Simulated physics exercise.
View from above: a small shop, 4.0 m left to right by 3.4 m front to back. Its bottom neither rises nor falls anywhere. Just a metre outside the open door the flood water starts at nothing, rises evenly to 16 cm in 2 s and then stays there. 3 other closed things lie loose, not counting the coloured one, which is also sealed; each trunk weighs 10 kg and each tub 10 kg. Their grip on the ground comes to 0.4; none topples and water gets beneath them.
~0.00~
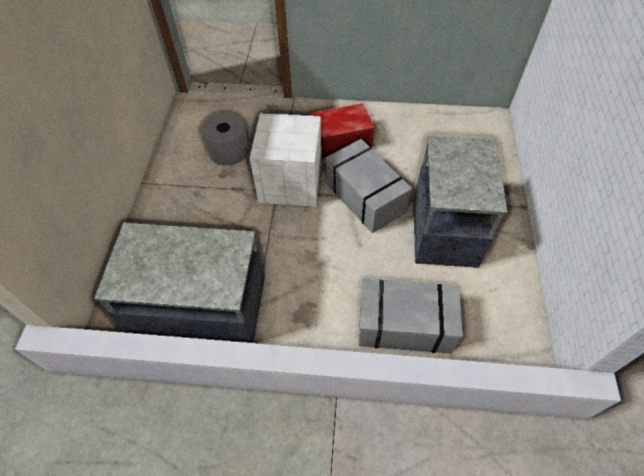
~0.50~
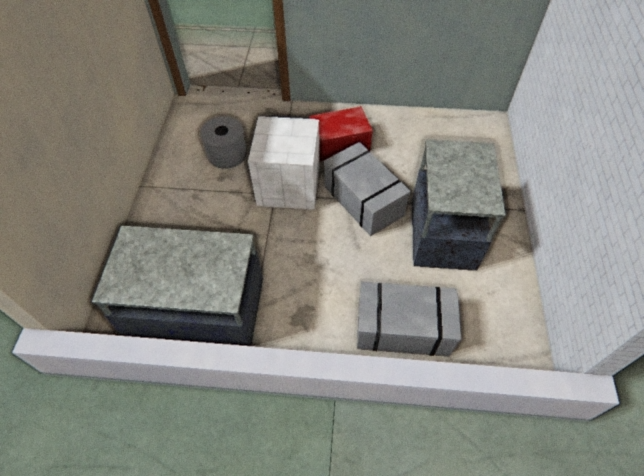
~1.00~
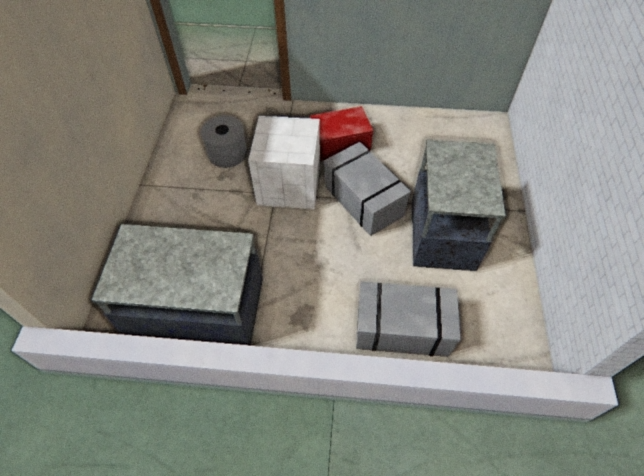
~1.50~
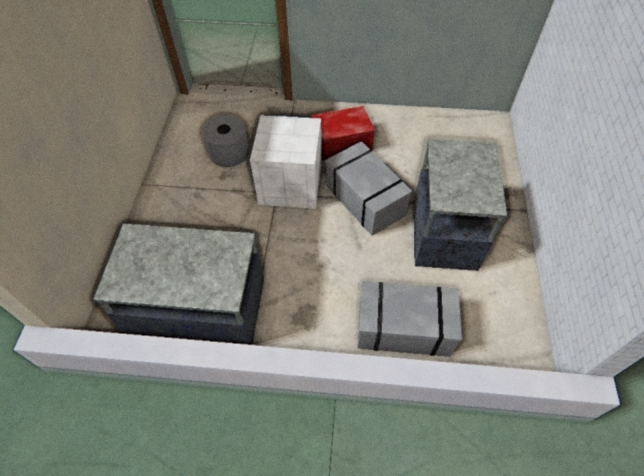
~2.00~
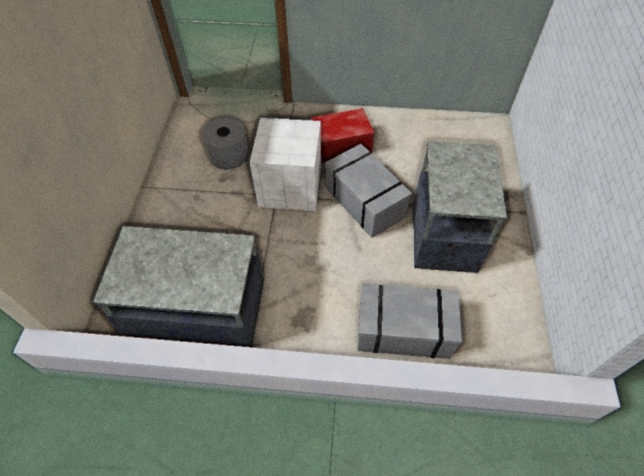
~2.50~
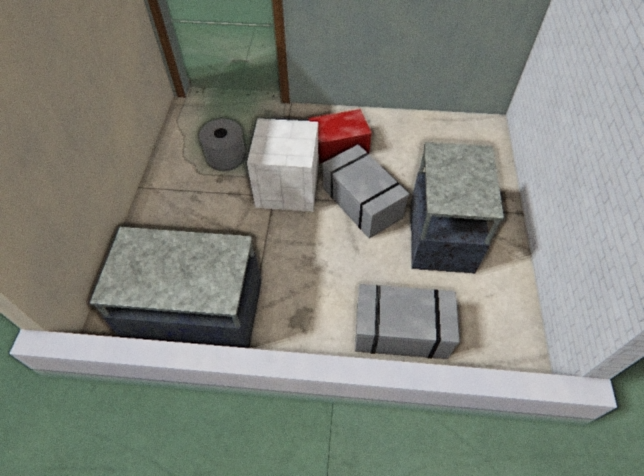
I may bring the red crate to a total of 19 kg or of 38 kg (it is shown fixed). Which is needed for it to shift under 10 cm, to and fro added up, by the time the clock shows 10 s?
The low one.
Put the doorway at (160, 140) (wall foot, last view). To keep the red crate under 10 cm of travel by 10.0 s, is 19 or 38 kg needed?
Outcome - the heavier pick is required.
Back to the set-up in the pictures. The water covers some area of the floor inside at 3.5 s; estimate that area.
At that time the wet patch spans about 3.5 m2.
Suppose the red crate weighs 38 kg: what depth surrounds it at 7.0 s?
Close to 3 cm deep.
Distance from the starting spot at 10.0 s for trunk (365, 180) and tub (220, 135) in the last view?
Net displacement, in order: 30 cm; 200 cm.
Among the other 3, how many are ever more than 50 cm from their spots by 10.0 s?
I make it 2.
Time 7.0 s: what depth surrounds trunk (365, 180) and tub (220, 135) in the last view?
Roughly 3 and 7 cm.
After 3.5 s the red crate would be 0 cm from its start with 19 kg and 0 cm from its start with 38 kg; 2 cm of water round it then.
After 4.5 s the red crate would be 0 cm from its start with 19 kg and 0 cm from its start with 38 kg; 4 cm of water round it then.
After 7.0 s the red crate would be 0 cm from its start with 19 kg and 0 cm from its start with 38 kg; 3 cm of water round it then.
After 10.0 s the red crate would be 5 cm from its start with 19 kg and 0 cm from its start with 38 kg; 5 cm of water round it then.
